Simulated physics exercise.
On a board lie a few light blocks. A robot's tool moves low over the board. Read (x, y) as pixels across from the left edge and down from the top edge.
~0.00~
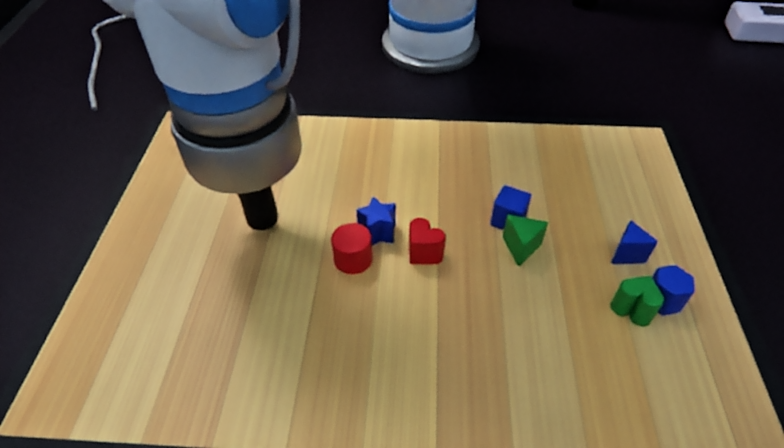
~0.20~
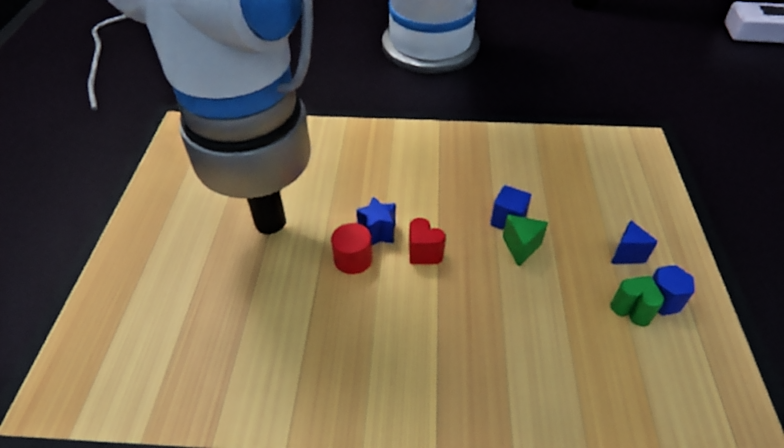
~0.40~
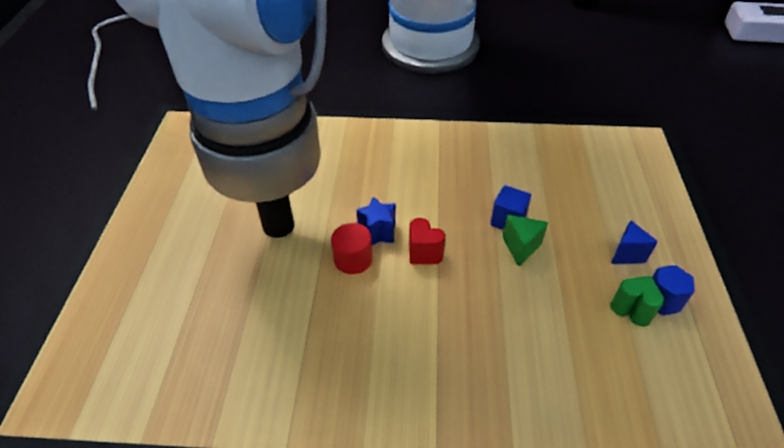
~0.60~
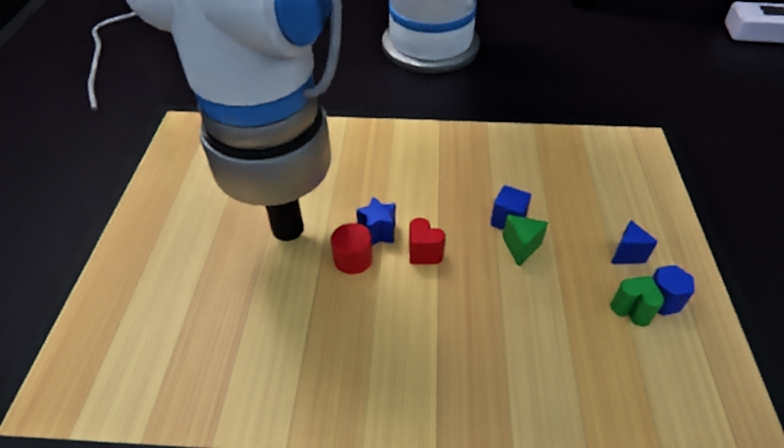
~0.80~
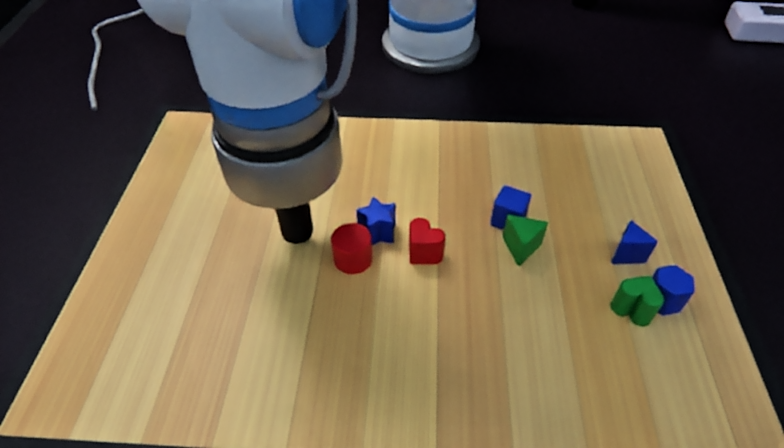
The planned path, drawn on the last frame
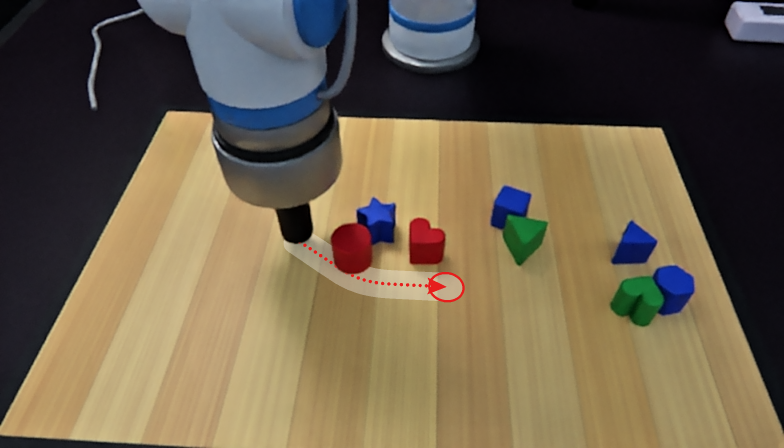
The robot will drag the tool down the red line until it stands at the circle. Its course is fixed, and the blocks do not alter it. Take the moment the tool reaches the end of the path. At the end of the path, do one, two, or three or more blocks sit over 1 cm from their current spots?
Two blocks move.
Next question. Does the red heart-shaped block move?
Yes
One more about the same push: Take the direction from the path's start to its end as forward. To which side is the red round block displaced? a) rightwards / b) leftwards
My answer is option b.
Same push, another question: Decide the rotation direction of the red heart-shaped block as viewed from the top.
The block turns counter-clockwise.
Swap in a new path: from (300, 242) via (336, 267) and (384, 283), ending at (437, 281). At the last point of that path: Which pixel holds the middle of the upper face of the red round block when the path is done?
The middle of its upper face will lie at (458, 235).
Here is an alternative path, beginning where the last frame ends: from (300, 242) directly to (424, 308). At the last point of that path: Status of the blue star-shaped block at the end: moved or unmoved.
It barely shifts, if at all.
The line goes from (300, 242) by way of (339, 268) and (390, 284) to (446, 287).
What follows on the original path. One third of the way, tool (339, 258); red round block (375, 243).
Two thirds of the way, tool (391, 274); red round block (423, 247); red heart-shaped block (441, 224), turned 50° anticlockwise.
At the end, tool (448, 277); red round block (465, 239); blue star-shaped block unmoved; red heart-shaped block (451, 214), turned 95° anticlockwise.
